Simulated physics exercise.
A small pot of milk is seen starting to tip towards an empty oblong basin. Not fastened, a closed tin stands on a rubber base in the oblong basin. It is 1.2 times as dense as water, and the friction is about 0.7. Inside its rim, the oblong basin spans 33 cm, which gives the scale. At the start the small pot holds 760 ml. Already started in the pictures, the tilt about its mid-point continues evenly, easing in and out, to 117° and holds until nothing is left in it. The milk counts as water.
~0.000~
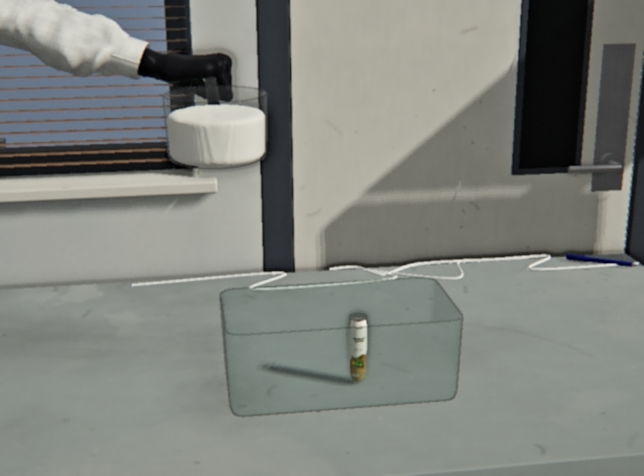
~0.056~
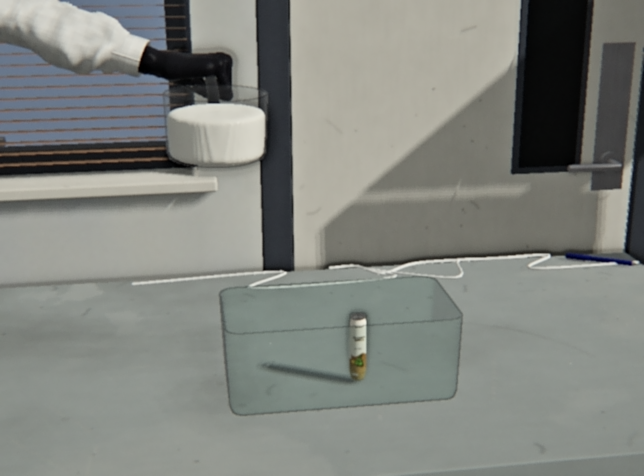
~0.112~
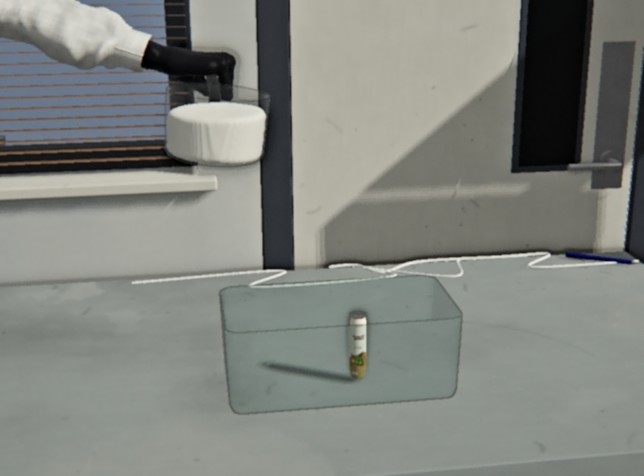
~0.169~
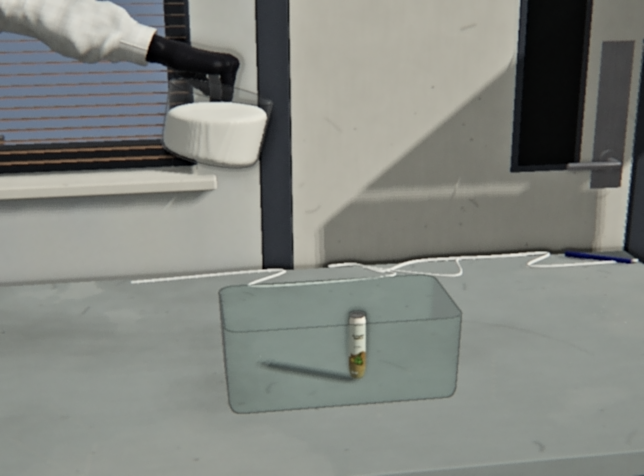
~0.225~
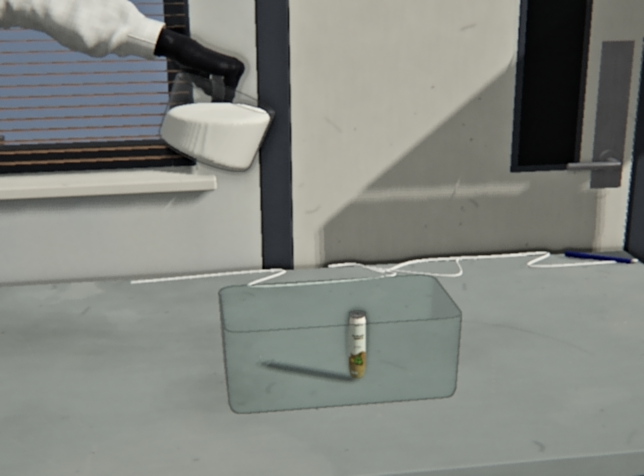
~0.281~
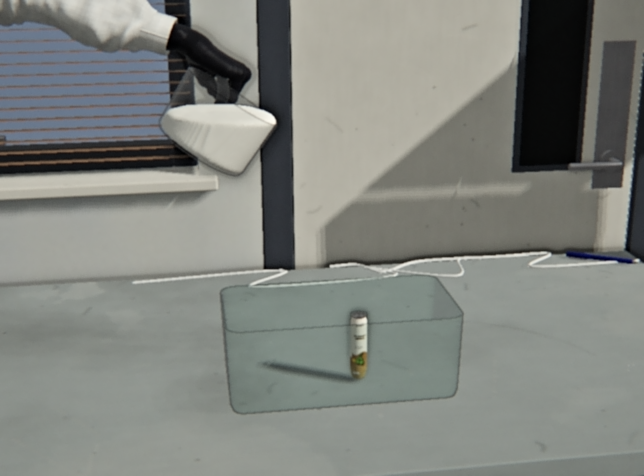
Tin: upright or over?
Over.
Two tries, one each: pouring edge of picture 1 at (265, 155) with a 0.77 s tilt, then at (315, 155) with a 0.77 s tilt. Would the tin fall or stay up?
In the first try it remains standing; in the second it comes down.
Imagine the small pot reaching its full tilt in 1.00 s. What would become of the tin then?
Tips over.
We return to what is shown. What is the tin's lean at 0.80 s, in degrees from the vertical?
About 10 degrees.
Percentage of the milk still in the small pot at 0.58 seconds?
34 %.
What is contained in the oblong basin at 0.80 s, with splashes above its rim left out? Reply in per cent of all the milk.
Reading: Approx. 78 %.
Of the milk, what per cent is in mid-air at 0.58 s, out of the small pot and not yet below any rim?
60 per cent.
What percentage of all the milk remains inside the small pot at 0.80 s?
Around 4 in a hundred.
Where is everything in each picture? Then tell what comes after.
In the first picture, tilt 0°; pouring edge (266, 94); surface from (167, 115) to (264, 112); the oblong basin's rim runs from (223, 313) to (449, 298); the tin's top is at (358, 320).
In the second picture, tilt 2°; pouring edge (266, 94); surface from (167, 114) to (264, 112).
In the third picture, tilt 6°; pouring edge (268, 97); surface from (168, 113) to (264, 111).
In the fourth picture, tilt 13°; pouring edge (271, 103); surface from (167, 112) to (266, 112).
In the fifth picture, tilt 23°; pouring edge (273, 113); surface from (165, 114) to (269, 112).
In the sixth picture, tilt 34°; pouring edge (275, 124); surface from (163, 113) to (273, 115); 1 per cent is over the edge.
By 0.58 s the tilt is 100° and 33 per cent is still to pour; the tin stands where it began.
By 0.80 s the tilt is 117° and 4 per cent is still to pour; the tin leans 8°.
By 1.02 s the tilt is 117° and 0 per cent is still to pour; the tin leans 40°.
By 1.27 s the tilt is 117° and 0 per cent is still to pour; the tin lies on its side.
At rest the tin lies on its side.
